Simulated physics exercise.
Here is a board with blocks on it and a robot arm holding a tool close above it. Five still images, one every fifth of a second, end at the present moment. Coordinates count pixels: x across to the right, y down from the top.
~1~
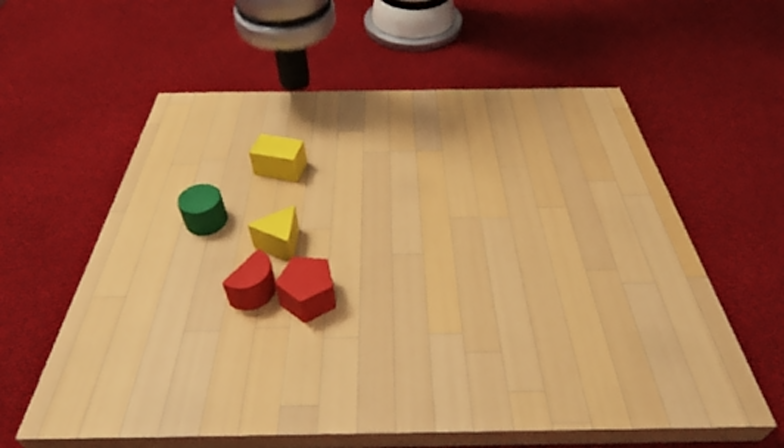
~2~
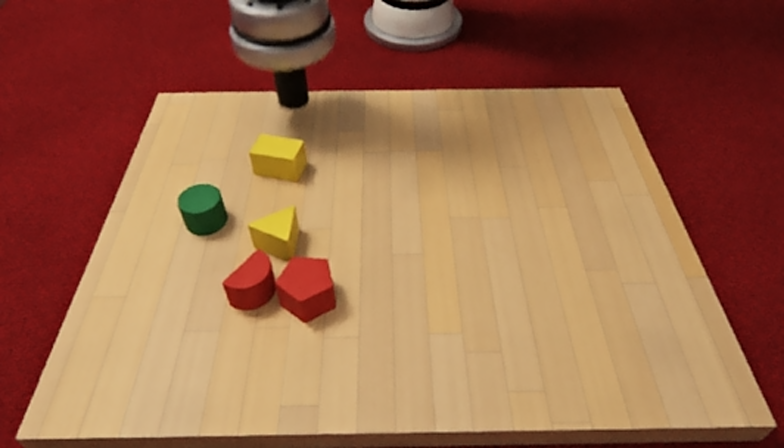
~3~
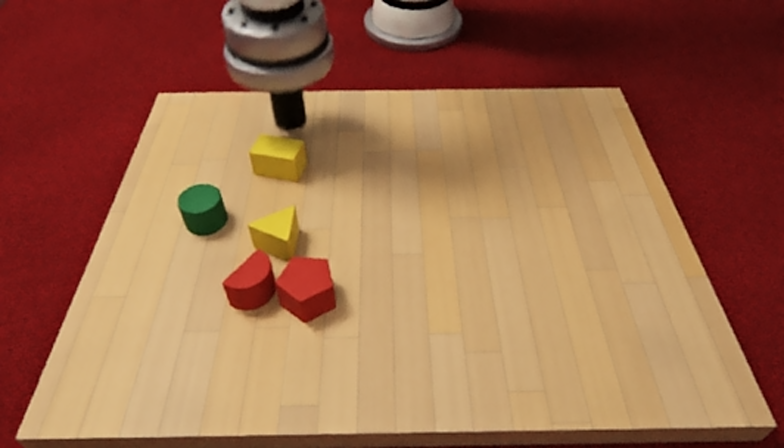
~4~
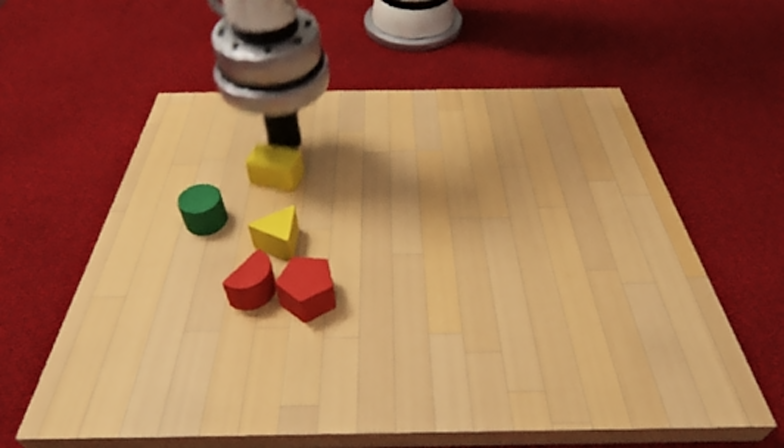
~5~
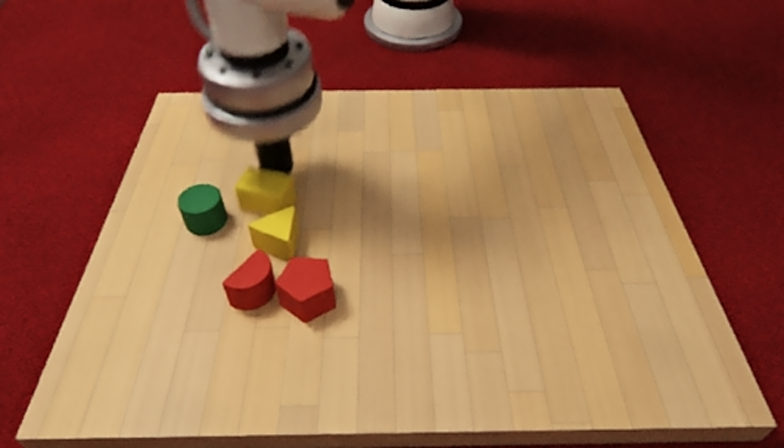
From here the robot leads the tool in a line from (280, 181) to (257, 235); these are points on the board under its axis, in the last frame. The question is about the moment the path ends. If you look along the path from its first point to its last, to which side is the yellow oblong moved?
The left-hand side.
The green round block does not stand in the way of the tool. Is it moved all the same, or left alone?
It stays put.
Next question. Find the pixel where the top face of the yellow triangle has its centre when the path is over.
When the path ends, it will be at (289, 254).
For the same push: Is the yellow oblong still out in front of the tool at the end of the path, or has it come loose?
The tool still pushes it.
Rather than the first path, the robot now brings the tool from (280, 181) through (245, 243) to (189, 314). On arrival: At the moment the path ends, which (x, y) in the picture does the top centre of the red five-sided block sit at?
If I read the scene right, the answer is (327, 290).
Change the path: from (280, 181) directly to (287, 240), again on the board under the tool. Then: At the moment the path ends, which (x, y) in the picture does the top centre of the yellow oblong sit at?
At (244, 221).
On the path given first. Halfway along, tool (265, 194); yellow oblong (254, 211), turned 15° anticlockwise; yellow triangle (279, 235).
At the end, tool (253, 221); green round block not moved; red D-shaped block (247, 278); yellow oblong (253, 242), turned 50° anticlockwise; yellow triangle (289, 254); red five-sided block (310, 291), turned 20° anticlockwise.
